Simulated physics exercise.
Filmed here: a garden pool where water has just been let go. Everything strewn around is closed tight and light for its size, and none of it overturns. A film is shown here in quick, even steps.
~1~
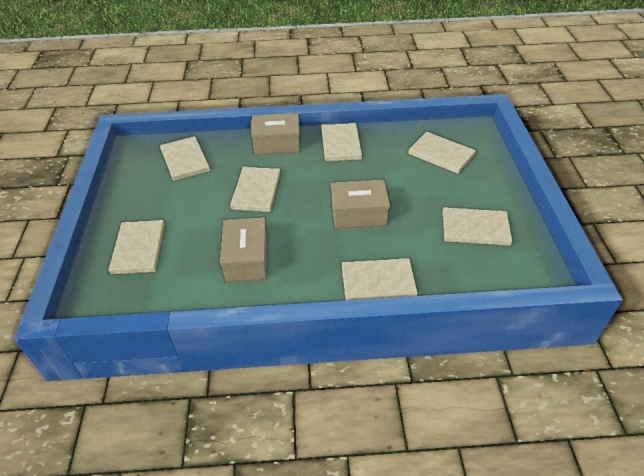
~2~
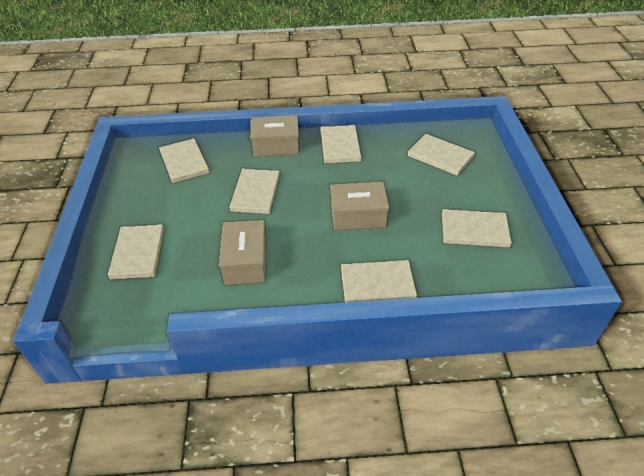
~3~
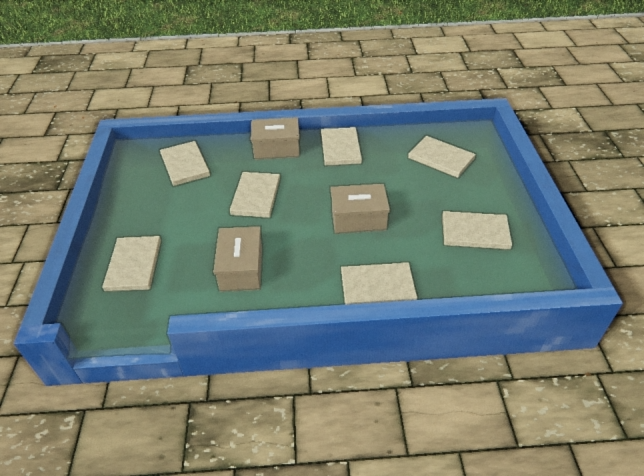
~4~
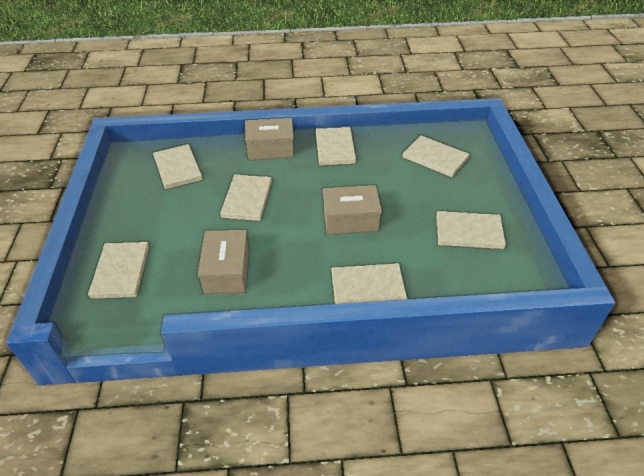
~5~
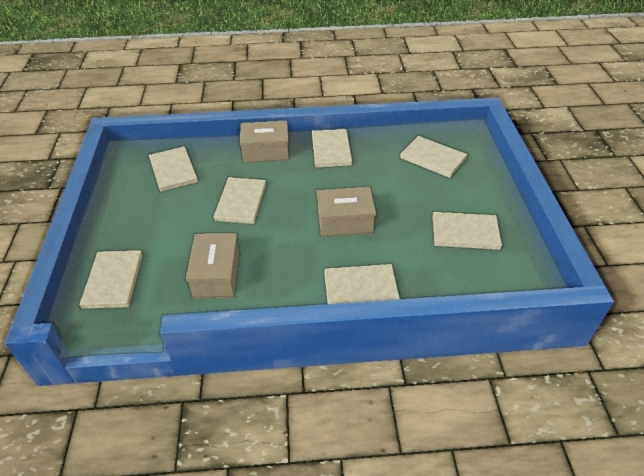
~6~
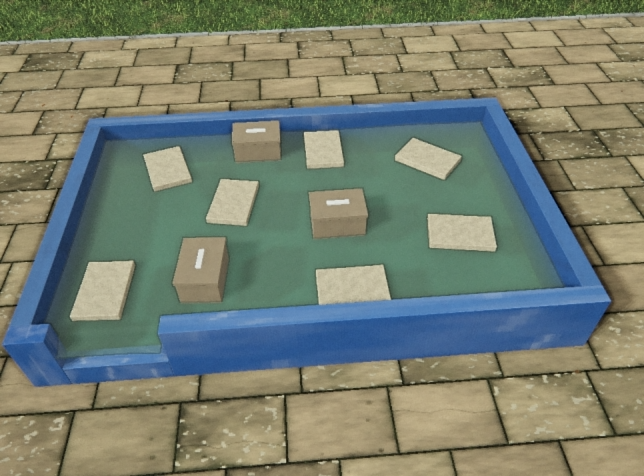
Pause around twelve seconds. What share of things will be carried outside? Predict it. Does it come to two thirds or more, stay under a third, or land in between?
It falls in the lowest third.
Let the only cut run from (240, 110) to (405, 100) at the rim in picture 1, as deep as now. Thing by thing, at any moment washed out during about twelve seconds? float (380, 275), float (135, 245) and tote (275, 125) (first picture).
Taking them in turn, the first is held back, the second is held back and the third is flushed away.
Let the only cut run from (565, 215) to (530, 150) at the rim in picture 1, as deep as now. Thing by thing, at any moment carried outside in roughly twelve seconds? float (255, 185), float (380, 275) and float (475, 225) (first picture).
Remains, remains, escapes.
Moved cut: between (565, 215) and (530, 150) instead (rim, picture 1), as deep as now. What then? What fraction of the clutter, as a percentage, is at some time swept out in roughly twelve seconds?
Close to 20 percent.
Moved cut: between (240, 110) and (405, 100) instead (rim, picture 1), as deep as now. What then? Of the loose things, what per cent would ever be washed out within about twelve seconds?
Estimate: Near 50 per cent.
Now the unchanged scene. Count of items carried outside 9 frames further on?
The count is 1.
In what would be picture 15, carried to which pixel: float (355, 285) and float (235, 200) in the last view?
First near (323, 296), second near (211, 215).
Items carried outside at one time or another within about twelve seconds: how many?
So that is 1.
A moment on, 0 of 10 are out; 10 afloat.
Next, 1 of 10 are out; 9 afloat.
Later, 1 of 10 are out; 9 afloat.
In the end, 1 of 10 are out; 9 afloat.
